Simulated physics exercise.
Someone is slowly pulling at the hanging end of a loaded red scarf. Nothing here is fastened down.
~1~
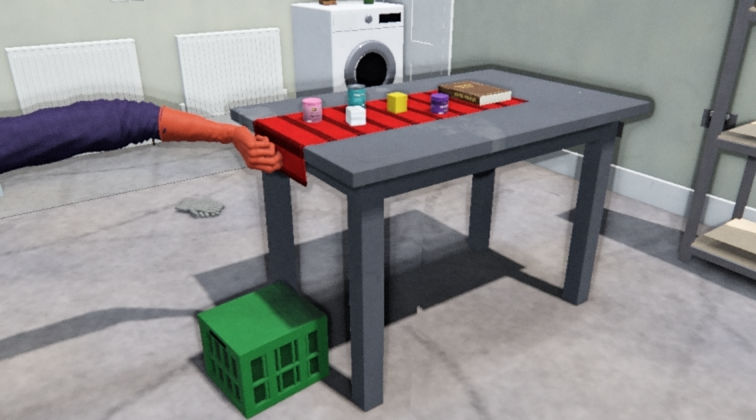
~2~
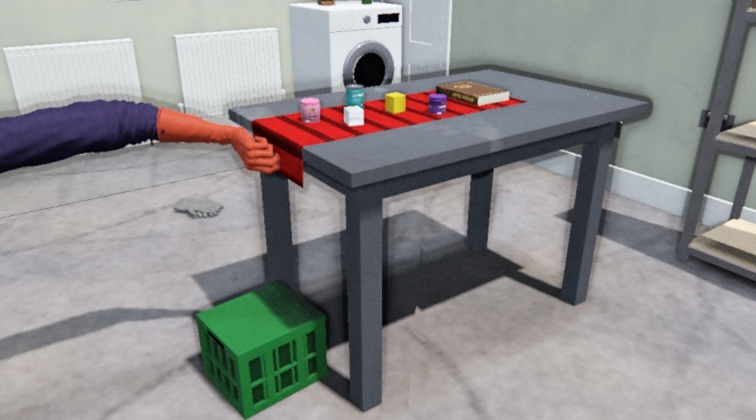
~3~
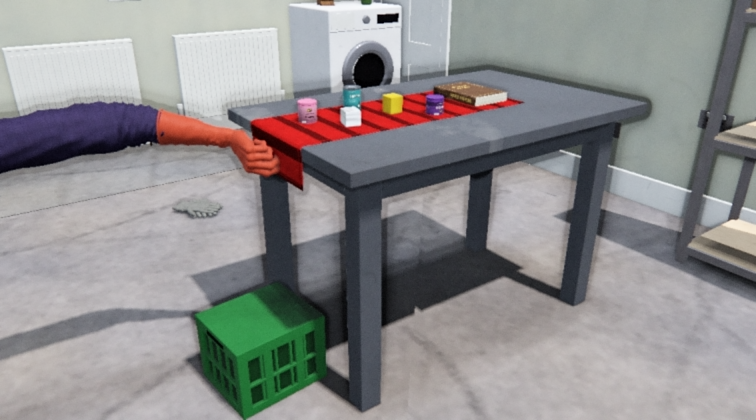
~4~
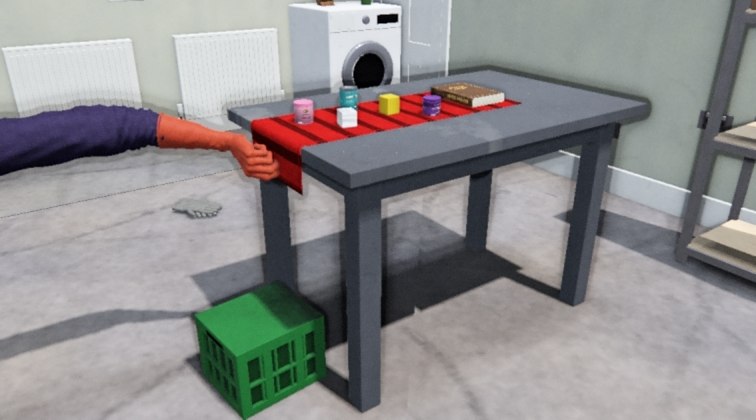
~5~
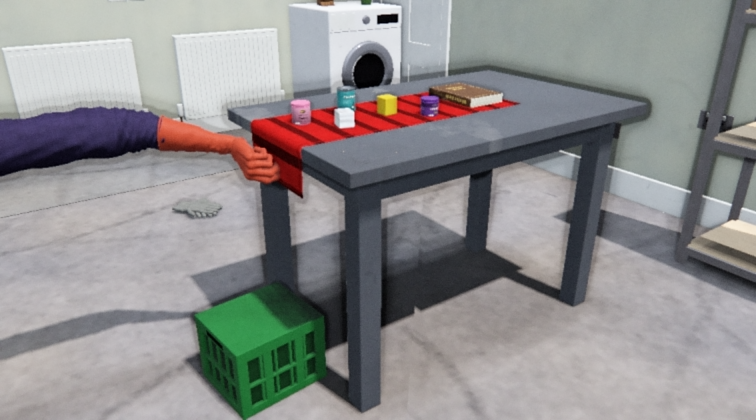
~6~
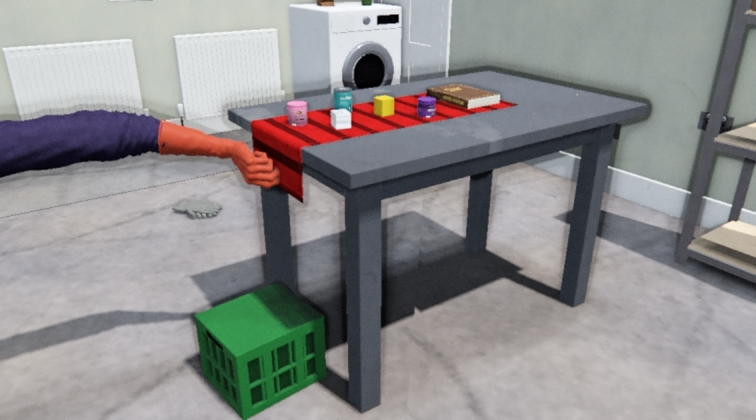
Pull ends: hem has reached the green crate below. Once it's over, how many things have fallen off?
It sends four things down.
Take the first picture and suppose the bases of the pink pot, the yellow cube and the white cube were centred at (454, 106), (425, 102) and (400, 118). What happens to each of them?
The pink pot stays put; the yellow cube stays put; the white cube ends up off.
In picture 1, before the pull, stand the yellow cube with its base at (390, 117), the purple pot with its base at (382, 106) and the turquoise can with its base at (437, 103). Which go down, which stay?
In the end the yellow cube is no longer up there, the purple pot is no longer up there and the turquoise can is still up there.
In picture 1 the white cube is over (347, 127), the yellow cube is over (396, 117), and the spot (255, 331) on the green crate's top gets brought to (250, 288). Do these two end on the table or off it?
The white cube is carried off, the yellow cube holds on.
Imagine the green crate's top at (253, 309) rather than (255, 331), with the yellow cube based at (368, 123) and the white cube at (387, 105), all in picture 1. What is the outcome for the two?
The yellow cube ends up off the top and the white cube ends up still on top.
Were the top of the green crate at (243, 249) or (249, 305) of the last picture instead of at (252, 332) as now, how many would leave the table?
Numbers: 1; 3.
Soon after, hem near (280, 262); pink pot and white cube gone.
Then, hem on the crate; pink pot, white cube, turquoise can and yellow cube gone.
At rest, hem on the crate; pink pot, white cube, turquoise can and yellow cube gone. It carries off four.
